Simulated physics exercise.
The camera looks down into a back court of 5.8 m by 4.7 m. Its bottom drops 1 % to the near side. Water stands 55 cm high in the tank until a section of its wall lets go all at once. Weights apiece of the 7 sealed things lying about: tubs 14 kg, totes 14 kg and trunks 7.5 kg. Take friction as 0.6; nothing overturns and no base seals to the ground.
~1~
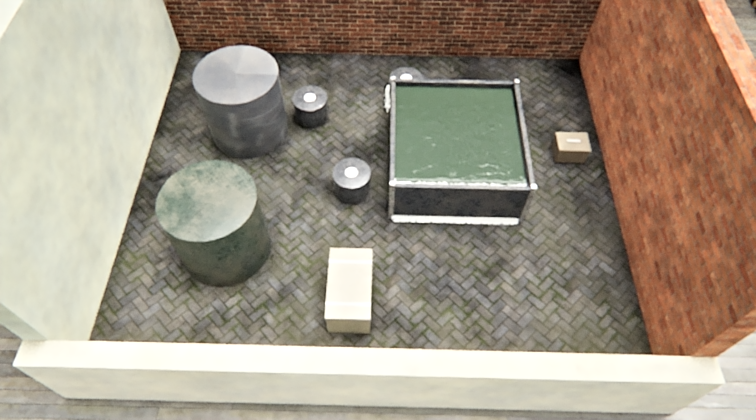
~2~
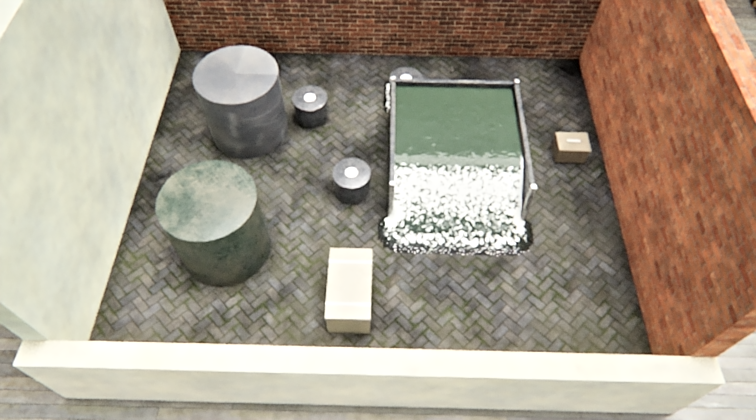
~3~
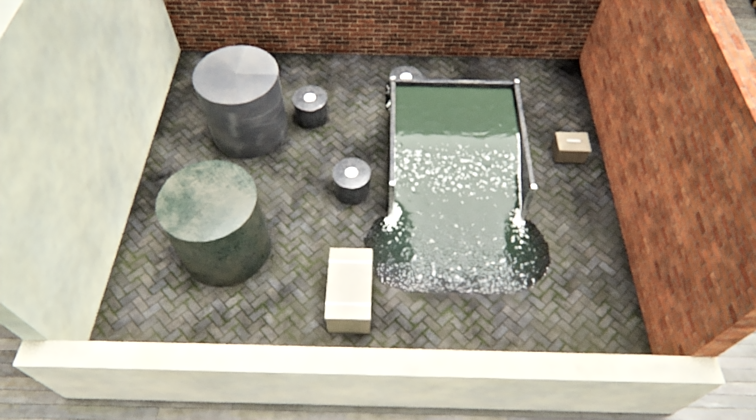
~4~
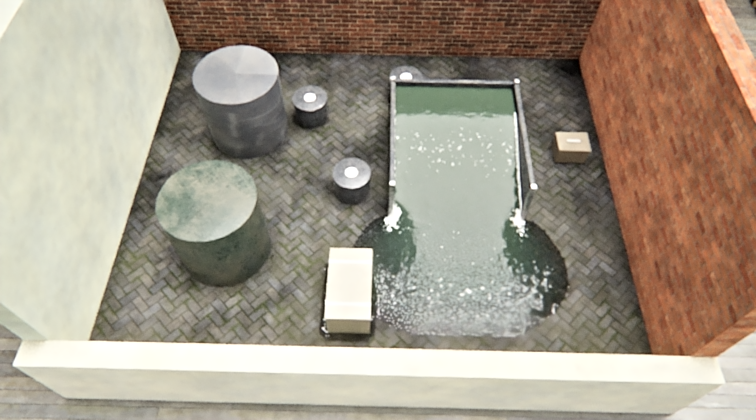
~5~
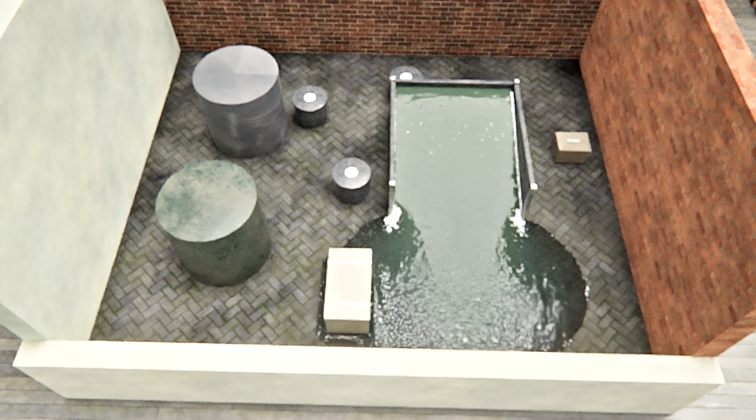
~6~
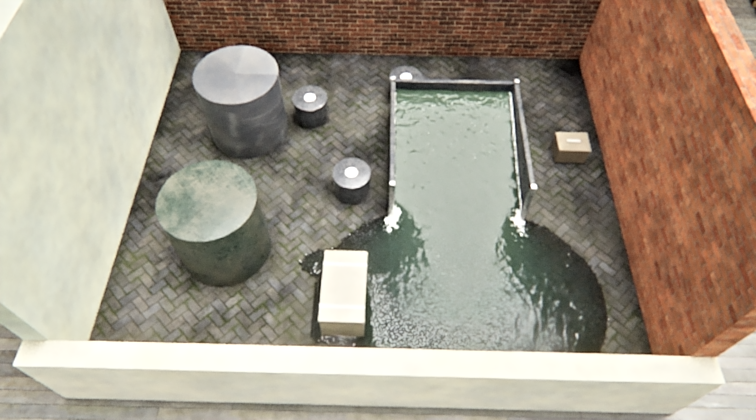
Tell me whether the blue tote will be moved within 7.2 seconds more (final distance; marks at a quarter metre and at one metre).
Blue tote barely shifts.
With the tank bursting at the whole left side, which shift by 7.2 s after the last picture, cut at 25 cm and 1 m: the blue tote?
Then the blue tote gets carried off.
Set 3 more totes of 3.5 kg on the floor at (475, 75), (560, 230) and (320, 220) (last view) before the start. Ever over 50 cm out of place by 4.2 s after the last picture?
In turn: Under, over, less.
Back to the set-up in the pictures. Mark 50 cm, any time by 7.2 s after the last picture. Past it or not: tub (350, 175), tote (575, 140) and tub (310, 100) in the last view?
In that order: Short of it, more, under.
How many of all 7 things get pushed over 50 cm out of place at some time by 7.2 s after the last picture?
I count 2.
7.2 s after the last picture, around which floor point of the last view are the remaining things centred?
Around (357, 126).
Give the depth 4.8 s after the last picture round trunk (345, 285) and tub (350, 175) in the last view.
Roughly 10 and 1 cm.
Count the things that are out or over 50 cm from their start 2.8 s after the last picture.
I count 1.
Then, 0.9 s after the last picture the blue tote is near (230, 72), 0.0 m from its start, aground; 0 afloat.
Then, 2.8 s after the last picture the blue tote is near (230, 72), 0.0 m from its start, aground; 1 afloat.
Then, 4.8 s after the last picture the blue tote is near (230, 72), 0.0 m from its start, aground; 1 afloat.
Then, 7.2 s after the last picture the blue tote is near (230, 72), 0.0 m from its start, aground; 1 afloat.
